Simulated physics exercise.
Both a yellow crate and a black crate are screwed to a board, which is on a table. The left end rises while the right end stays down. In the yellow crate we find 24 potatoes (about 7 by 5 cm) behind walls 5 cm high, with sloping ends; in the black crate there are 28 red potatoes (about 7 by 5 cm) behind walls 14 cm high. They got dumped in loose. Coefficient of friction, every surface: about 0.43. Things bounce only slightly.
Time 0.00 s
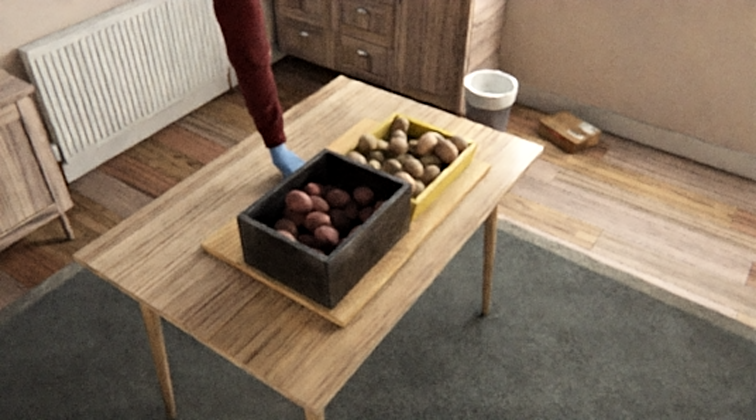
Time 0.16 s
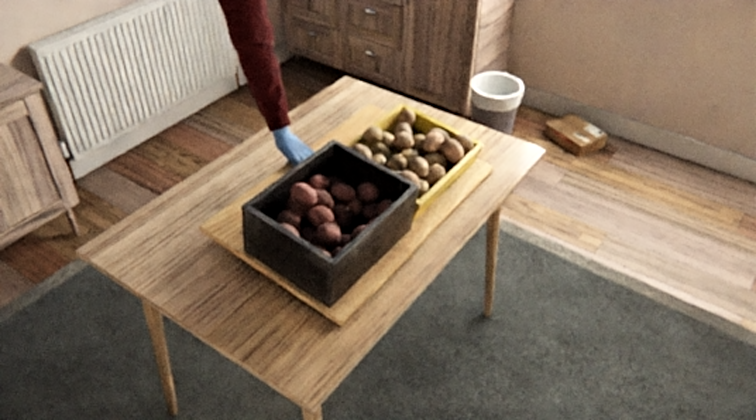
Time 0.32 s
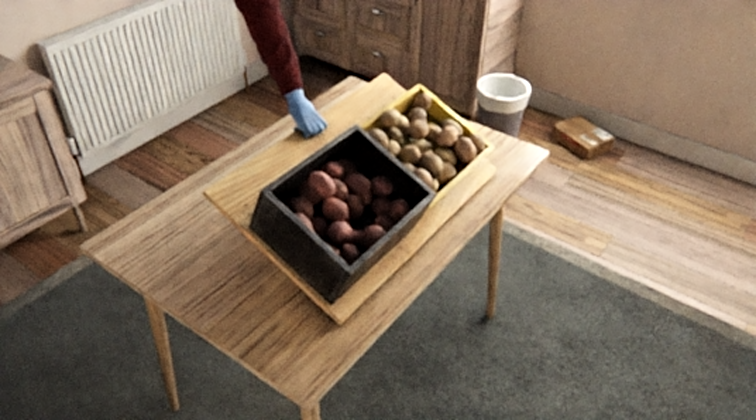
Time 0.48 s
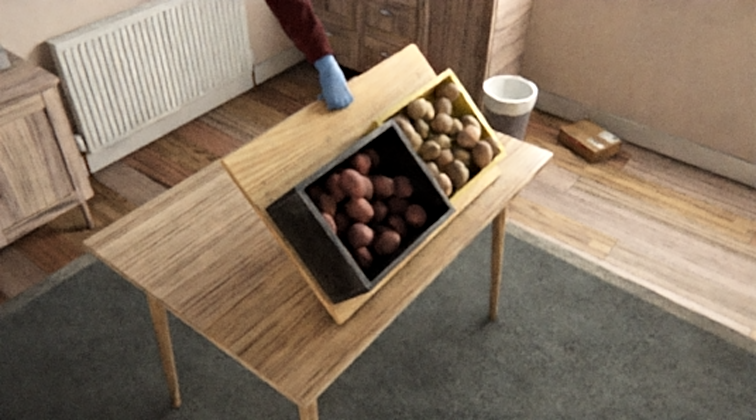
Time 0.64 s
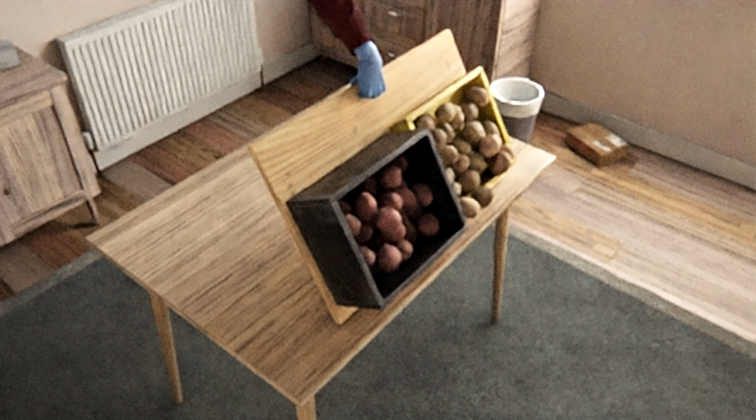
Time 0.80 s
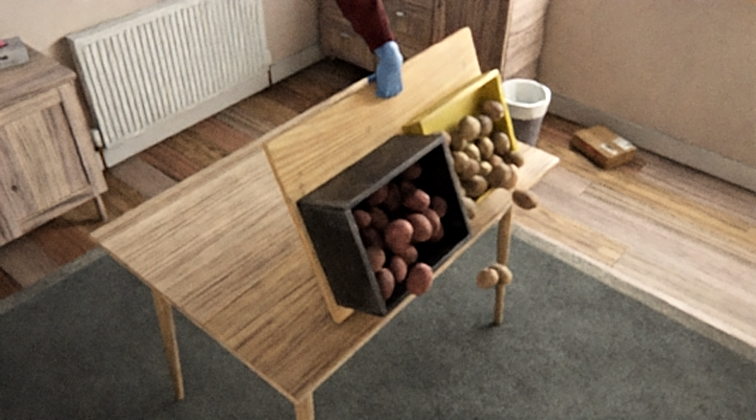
A gloved hand in a dark red sleeve lifts the far edge of a board on a wooden table, in a room with a radiator, cabinets and grey rug, seen from above. A black crate of reddish potatoes sits left of a yellow crate of brown ones, with a bin behind. The board tilts steeply toward the viewer, potatoes shift and several tumble out, as the camera drifts slightly.
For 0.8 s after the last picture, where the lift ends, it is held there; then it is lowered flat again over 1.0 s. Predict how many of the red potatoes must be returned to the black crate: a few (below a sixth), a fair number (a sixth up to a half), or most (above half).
A few.
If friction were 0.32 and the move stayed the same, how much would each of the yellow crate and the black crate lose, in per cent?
Then yellow crate 20, black crate 0 per cent.
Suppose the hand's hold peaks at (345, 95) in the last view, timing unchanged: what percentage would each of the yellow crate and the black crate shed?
Yellow crate 20 %, black crate 0 %.
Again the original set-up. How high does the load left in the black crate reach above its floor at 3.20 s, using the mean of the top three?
Height: About 13 cm.
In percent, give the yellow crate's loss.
Yellow crate: 40% lost.
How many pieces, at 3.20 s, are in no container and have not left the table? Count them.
The count is about 0.
After 1.18 s, tilt 66°; the yellow crate is down by 9 of 24 and the black crate is down by 2 of 28.
After 1.66 s, tilt 65°; the yellow crate is down by 9 of 24 and the black crate is down by 2 of 28.
After 2.34 s, tilt 11°; the yellow crate is down by 9 of 24 and the black crate is down by 2 of 28.
When it is over (at 3.20 s), the yellow crate is down by 9 of 24 and the black crate is down by 2 of 28. Asked share, 2 of 28, 7 per cent.
